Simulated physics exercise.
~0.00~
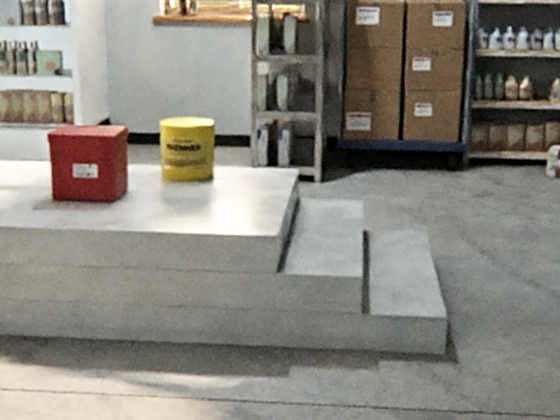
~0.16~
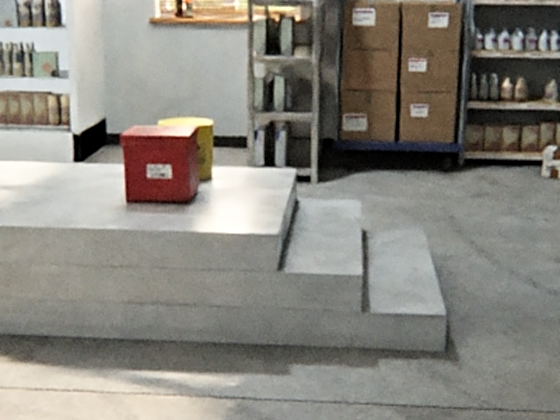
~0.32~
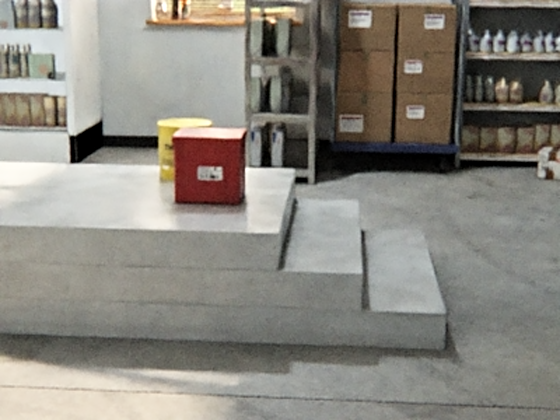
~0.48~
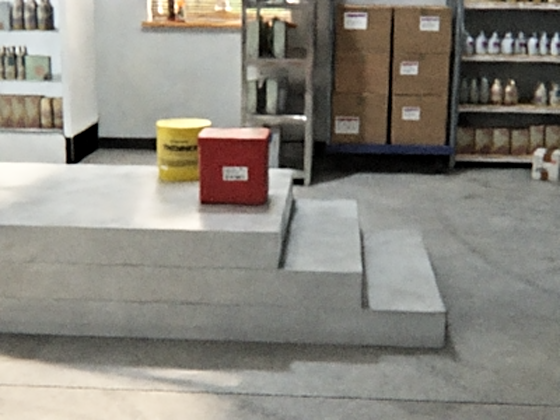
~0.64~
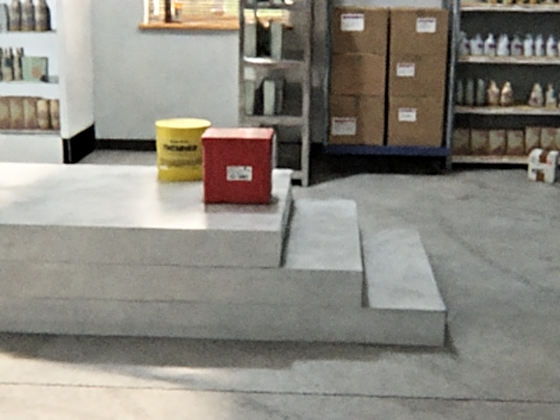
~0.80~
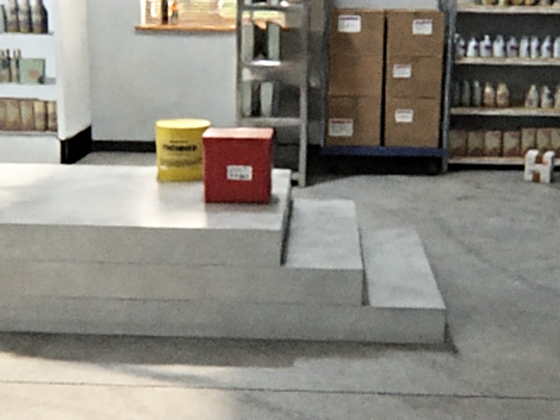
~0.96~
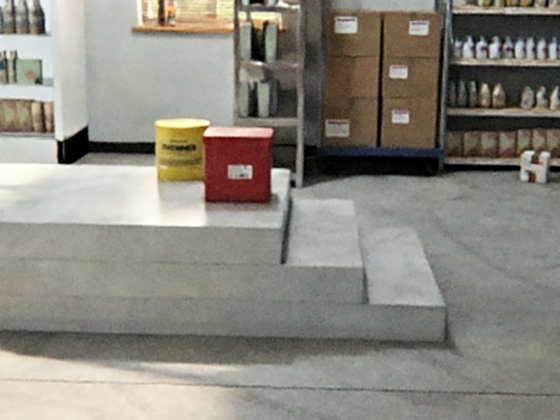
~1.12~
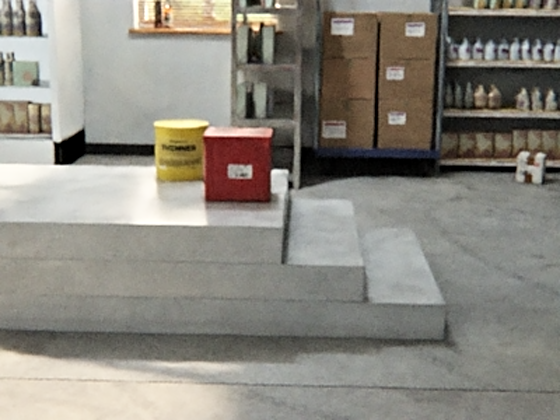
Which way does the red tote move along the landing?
The red tote moves to the right, toward the steps, before it comes to rest.
